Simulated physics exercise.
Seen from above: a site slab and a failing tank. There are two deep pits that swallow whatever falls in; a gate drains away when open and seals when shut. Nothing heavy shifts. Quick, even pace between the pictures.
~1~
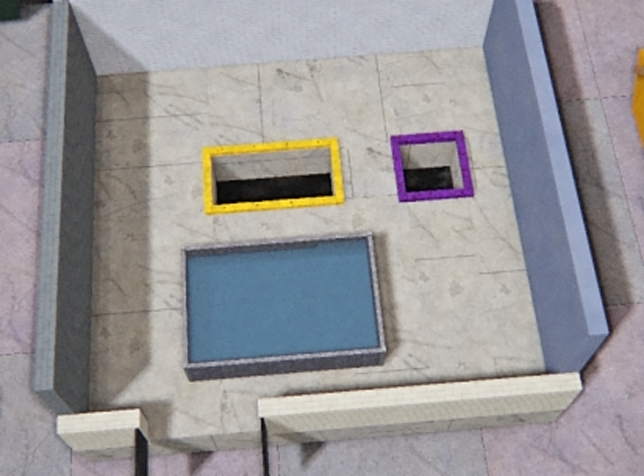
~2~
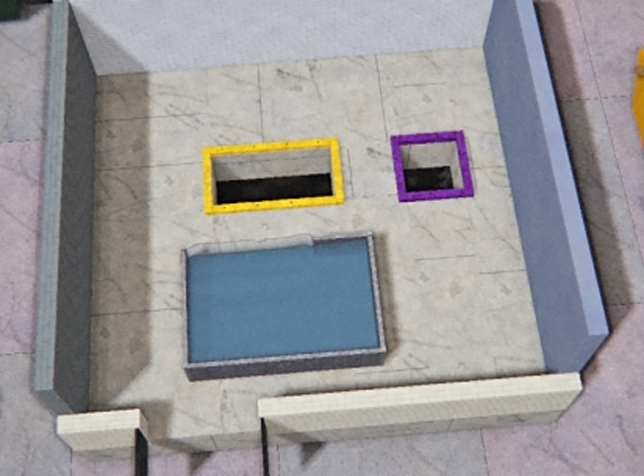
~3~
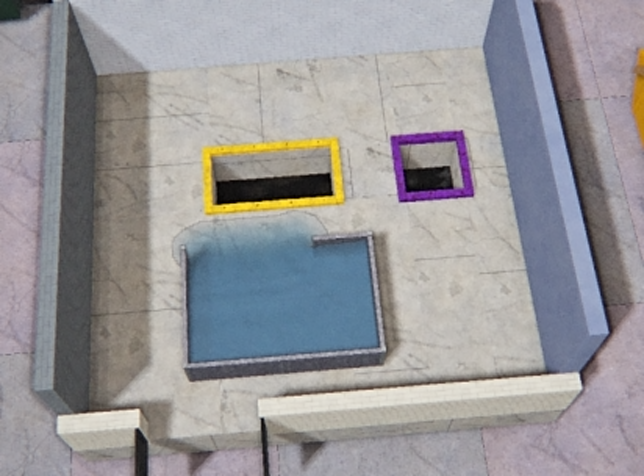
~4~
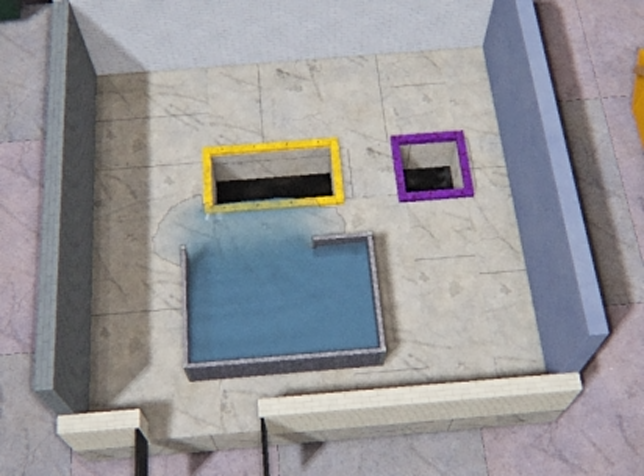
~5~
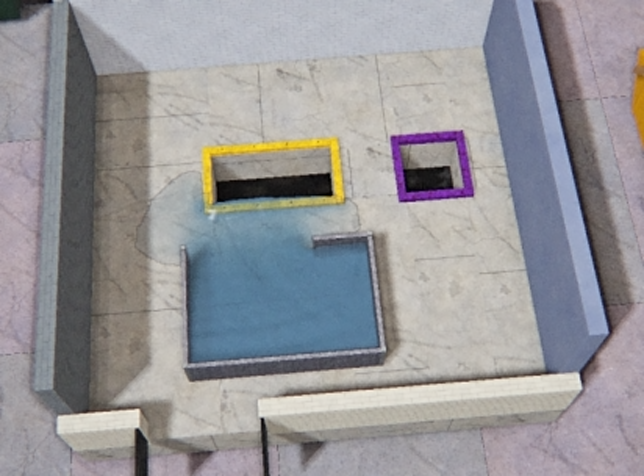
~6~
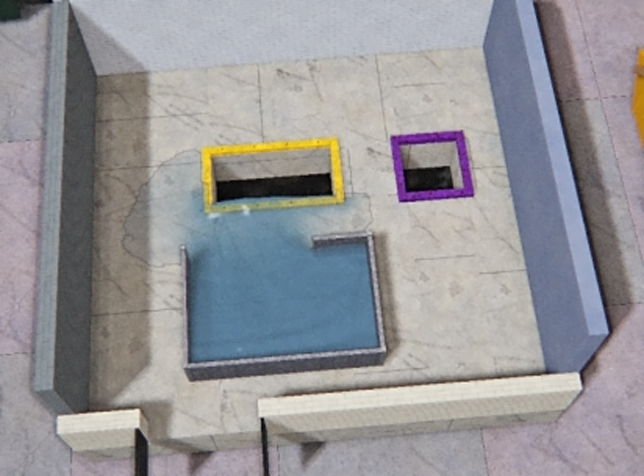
On a walled stone slab seen from above, an open tank of blue water sits whole beside a yellow-framed pit and a smaller purple-framed one. The tank's far side gives way toward the left, and water pours through the gap, reaches the yellow frame, and spreads thinly leftward and around it.
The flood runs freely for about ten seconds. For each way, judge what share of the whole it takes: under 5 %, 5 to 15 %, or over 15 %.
Shares: The gate takes under 5 %; the yellow pit takes over 15 %; the purple pit takes under 5 %.
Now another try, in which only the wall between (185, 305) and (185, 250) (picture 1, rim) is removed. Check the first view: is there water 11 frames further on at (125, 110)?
Lab note: Point recorded as inundated.
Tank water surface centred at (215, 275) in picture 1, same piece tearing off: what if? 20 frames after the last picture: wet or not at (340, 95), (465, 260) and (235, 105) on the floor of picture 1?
Spot 1 wetted, spot 2 unwetted, and spot 3 wetted.
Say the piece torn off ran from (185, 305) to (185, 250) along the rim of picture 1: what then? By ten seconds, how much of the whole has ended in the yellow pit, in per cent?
Share to the yellow pit: 0 in a hundred.
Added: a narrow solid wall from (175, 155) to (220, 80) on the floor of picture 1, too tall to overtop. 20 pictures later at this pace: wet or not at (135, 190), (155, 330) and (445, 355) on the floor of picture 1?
As listed: Wet, free of water, dry.
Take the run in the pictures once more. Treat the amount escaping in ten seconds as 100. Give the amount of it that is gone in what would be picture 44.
It comes to around 95 per cent.
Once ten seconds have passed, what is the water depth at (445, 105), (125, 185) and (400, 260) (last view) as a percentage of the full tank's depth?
Around 16, 10 and 2 percent, in that order.
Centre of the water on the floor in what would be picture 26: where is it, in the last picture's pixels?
The water's centre sits above (234, 236).
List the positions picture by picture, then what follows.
In the first picture, the open tank at (281, 300) is whole and still.
In the second picture, the front is at a hidden place, out from the gap on the open tank's far side.
In the third picture, water pours out on the open tank's far side and has run to (179, 245).
In the fourth picture, water pours out on the open tank's far side and has run to (331, 209).
In the fifth picture, water pours out on the open tank's far side and has run to (182, 181).
In the sixth picture, the front is at (178, 162), out from the gap on the open tank's far side.
A moment on, water covers 20 % of the floor; the gate 0 %, the yellow pit 15 %, the purple pit 0 %.
Next, water covers 30 % of the floor; the gate 0 %, the yellow pit 25 %, the purple pit 0 %.
Then, water covers 40 % of the floor; the gate 0 %, the yellow pit 31 %, the purple pit 0 %.
Later, water covers 75 % of the floor; the gate 0 %, the yellow pit 34 %, the purple pit 0 %.
In the end, water covers 90 % of the floor; the gate 1 %, the yellow pit 34 %, the purple pit 0 %.
